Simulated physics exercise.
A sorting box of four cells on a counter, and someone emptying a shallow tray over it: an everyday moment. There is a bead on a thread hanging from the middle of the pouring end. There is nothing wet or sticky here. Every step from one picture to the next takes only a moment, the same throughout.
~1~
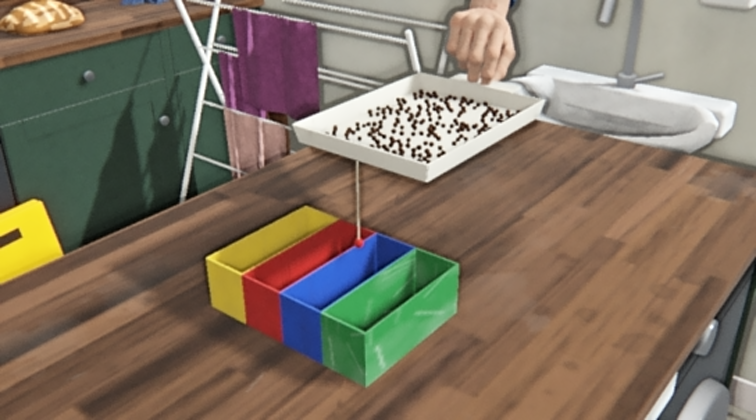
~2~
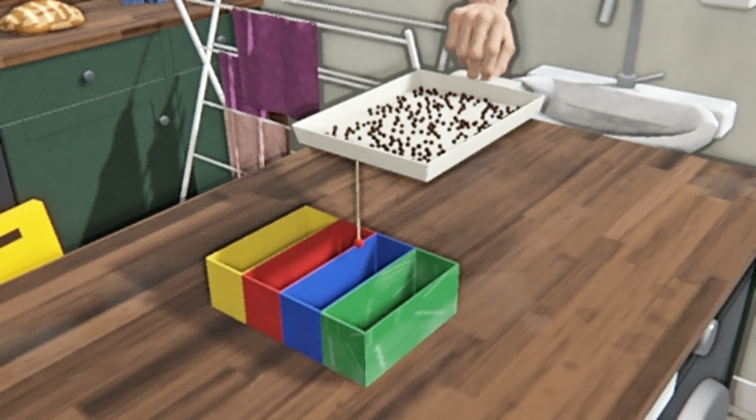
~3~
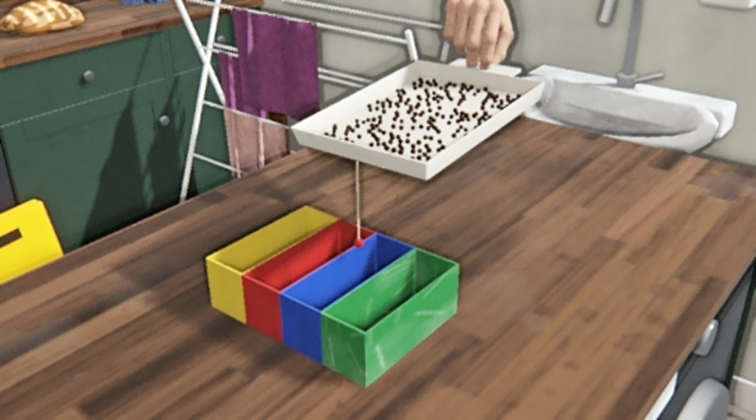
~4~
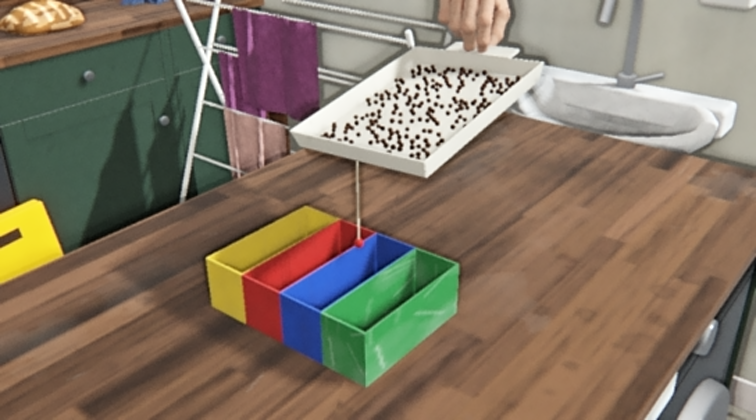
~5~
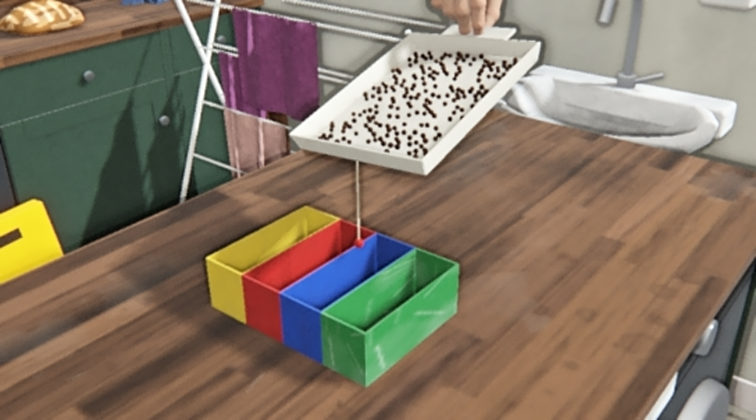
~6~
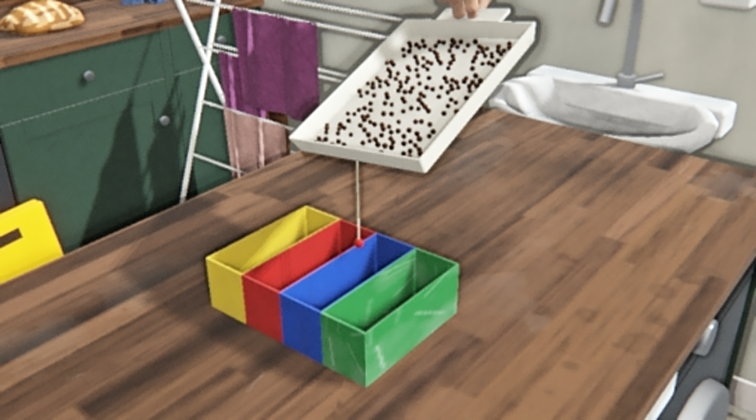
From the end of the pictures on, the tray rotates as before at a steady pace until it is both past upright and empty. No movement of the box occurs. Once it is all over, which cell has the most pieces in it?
The yellow cell.
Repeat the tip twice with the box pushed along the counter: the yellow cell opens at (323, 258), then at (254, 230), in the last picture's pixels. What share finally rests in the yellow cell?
About 20 and 0 per cent.
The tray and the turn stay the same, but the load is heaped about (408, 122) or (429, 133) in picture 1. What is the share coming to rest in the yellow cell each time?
Close to 50 and close to 50 per cent.
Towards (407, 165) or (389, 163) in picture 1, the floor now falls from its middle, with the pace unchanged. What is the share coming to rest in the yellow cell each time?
For the first it's near 0 %, for the second near 0 %.
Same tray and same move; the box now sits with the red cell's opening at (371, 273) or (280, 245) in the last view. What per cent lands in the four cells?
First some 20, then 100 per cent.
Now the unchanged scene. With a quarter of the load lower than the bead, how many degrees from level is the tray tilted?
Close to 90° of tilt at that moment.
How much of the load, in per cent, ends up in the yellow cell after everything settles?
Result: Close to 60 in a hundred.
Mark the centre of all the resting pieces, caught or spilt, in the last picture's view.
Around (283, 289).
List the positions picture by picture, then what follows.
Corners of the pouring end near (299, 124) and (427, 162), level; middle of the load near (423, 121), allspice berries; bead on its thread near (359, 243); yellow cell near (226, 286); red cell near (263, 304); blue cell near (302, 323); green cell near (344, 344), in the first picture.
Corners of the pouring end near (298, 125) and (427, 162), level; middle of the load near (423, 119), in the second picture.
Corners of the pouring end near (298, 126) and (425, 161), tipped barely, lowest at the left corner; middle of the load near (423, 112), in the third picture.
Corners of the pouring end near (296, 129) and (423, 159), tipped a little, lowest at the left corner; middle of the load near (422, 103), in the fourth picture.
Corners of the pouring end near (295, 132) and (421, 157), tipped clearly, lowest at the left corner; middle of the load near (419, 94), in the fifth picture.
Corners of the pouring end near (295, 136) and (419, 156), tipped clearly, lowest at the left corner; middle of the load near (413, 88), near two thirds on the move; yellow cell near (226, 286); red cell near (263, 304); blue cell near (302, 323); green cell near (344, 344), in the sixth picture.
Shortly afterwards, tray tipped steeply; the bulk on the tray; only a few in the yellow cell; only a few in the red cell; near a quarter falling or outside the box.
Next, tray tipped past a quarter turn; near a third on the tray; near a quarter in the yellow cell; a little in the red cell; only a few in the blue cell; near a quarter falling or outside the box.
Some moments later, tray tipped past a quarter turn; near half in the yellow cell; near a third in the red cell; a little in the blue cell; only a few falling or outside the box.
In the end, tray tipped past a quarter turn; near half in the yellow cell; near a third in the red cell; a little in the blue cell; none at all in the green cell; only a few outside the box.
